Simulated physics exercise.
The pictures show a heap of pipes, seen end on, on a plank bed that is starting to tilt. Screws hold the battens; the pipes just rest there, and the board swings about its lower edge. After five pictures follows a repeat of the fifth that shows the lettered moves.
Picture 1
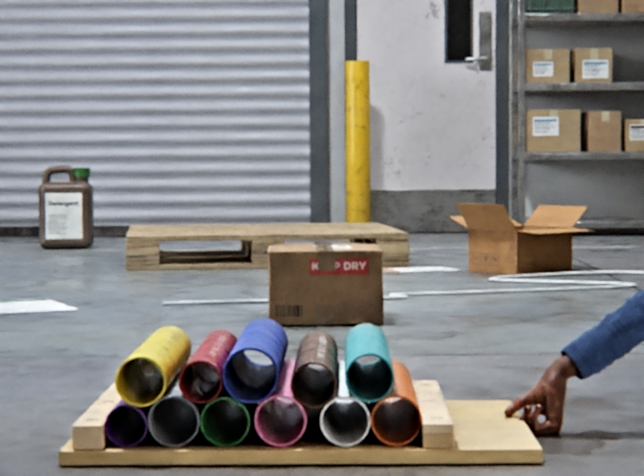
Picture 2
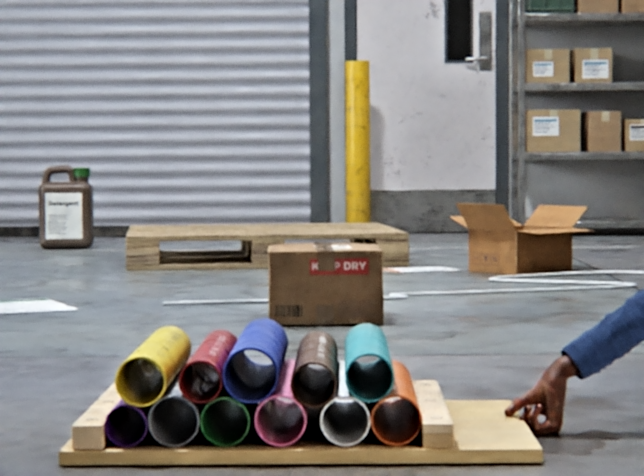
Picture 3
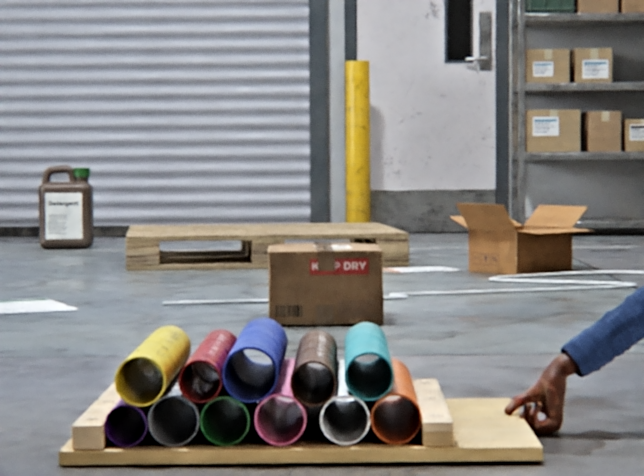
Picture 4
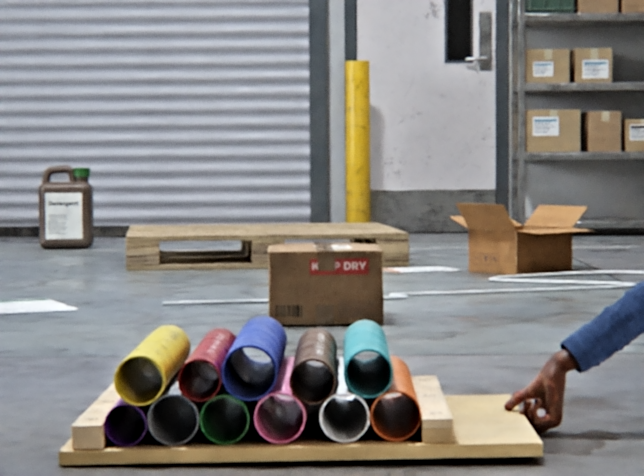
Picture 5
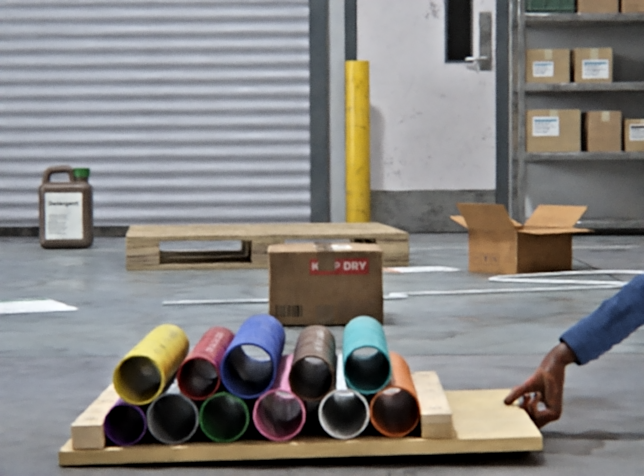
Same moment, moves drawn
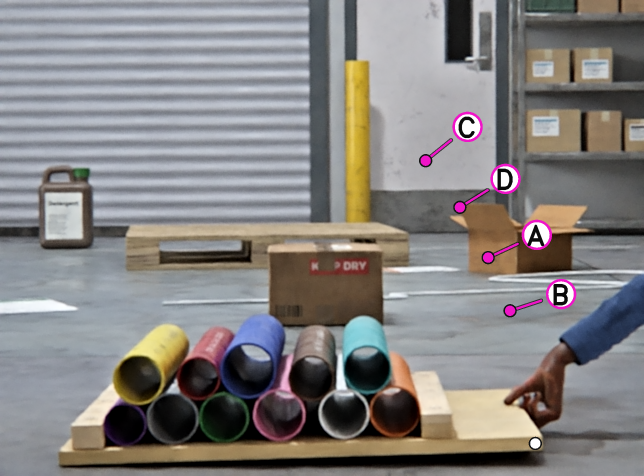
To begin with, colourful pipes lie stacked between wooden battens on a board on a warehouse floor, while a blue-sleeved hand at the right holds the board's end, everything nearly still. Then the hand raises that end slightly, tilting the board a little, and the pipes stay stacked between the battens.
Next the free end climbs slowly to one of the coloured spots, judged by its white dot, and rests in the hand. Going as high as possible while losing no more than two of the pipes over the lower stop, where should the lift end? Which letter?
Raise it to A.
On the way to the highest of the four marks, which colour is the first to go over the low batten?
First is the yellow one.
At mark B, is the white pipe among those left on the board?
The white pipe: Yes.
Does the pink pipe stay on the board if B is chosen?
Yes.
On the marked copy, A at (488, 258); B at (510, 311); C at (426, 161); D at (460, 208); the white dot at (535, 443).
Taking A. A third of the way, board at 16°.
Two thirds of the way, board at 25°.
When it is over, board at 25°, one over the low batten (yellow).
As for the rest, B one over the low batten (yellow); C five over the low batten; D five over the low batten.
